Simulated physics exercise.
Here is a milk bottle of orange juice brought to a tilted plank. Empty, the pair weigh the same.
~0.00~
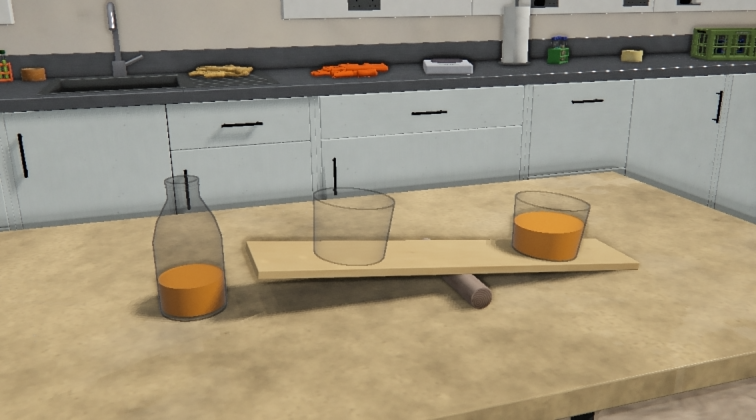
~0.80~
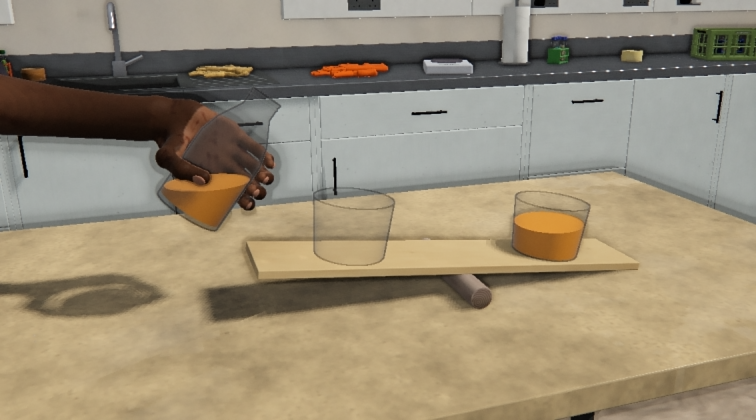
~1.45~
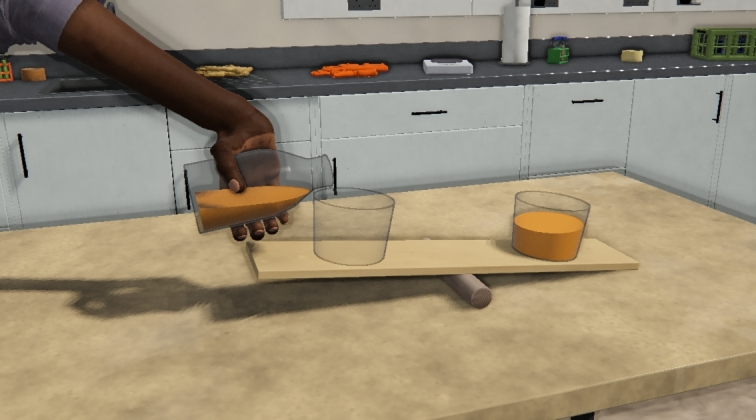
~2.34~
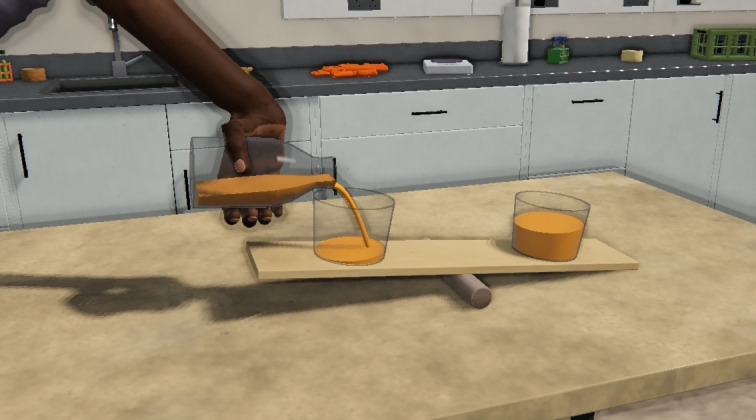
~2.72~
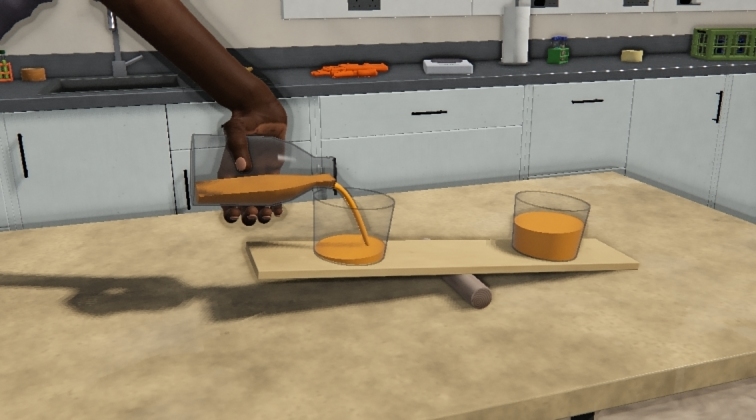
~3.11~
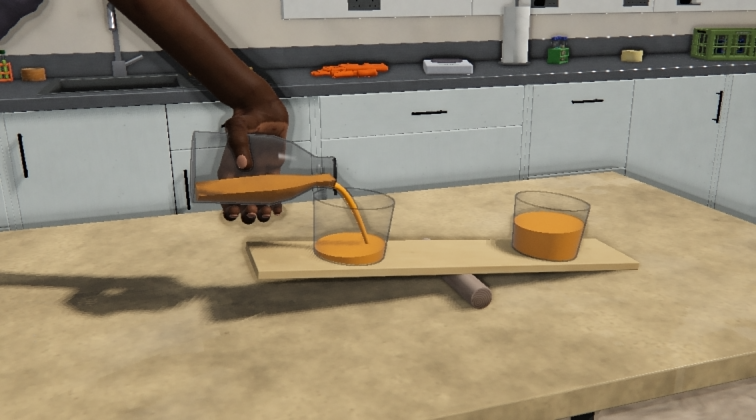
In a kitchen, a hand lifts a bottle and pours orange juice into the left tub.
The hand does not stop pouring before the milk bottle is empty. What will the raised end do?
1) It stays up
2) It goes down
(1) It stays up.
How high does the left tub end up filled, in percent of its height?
About 35%.
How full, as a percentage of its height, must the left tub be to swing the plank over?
It comes to about 55 in a hundred.
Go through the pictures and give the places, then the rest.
In the first picture, all is still; milk bottle (188, 243) about a quarter full; left tub (352, 225) empty, raised; right tub (548, 225) about half full, on the low side.
The second picture shows the hand lifts the milk bottle; rolling pin (478, 295); left tub (352, 225) empty.
In the third picture, the milk bottle is brought over; milk bottle (265, 184) tipped 85° with all of its load; left tub (352, 225) empty.
In the fourth picture, a stream runs into the left tub; rolling pin (478, 295); left tub nearly empty, surface at (349, 249); right tub about half full, surface at (549, 223).
In the fifth picture, a stream runs into the left tub; milk bottle (268, 172) tipped 95° with about three quarters of its load; left tub (352, 225) nearly empty.
In the sixth picture, a stream runs into the left tub; rolling pin (478, 295); left tub nearly empty, surface at (350, 245); right tub about half full, surface at (549, 223).
After 4.4 s, the left tub is about a quarter full; the plank leans as before.
After 5.3 s, the left tub is about a third full; the plank leans as before.
After 6.9 s, the left tub is about a third full; the plank leans as before.
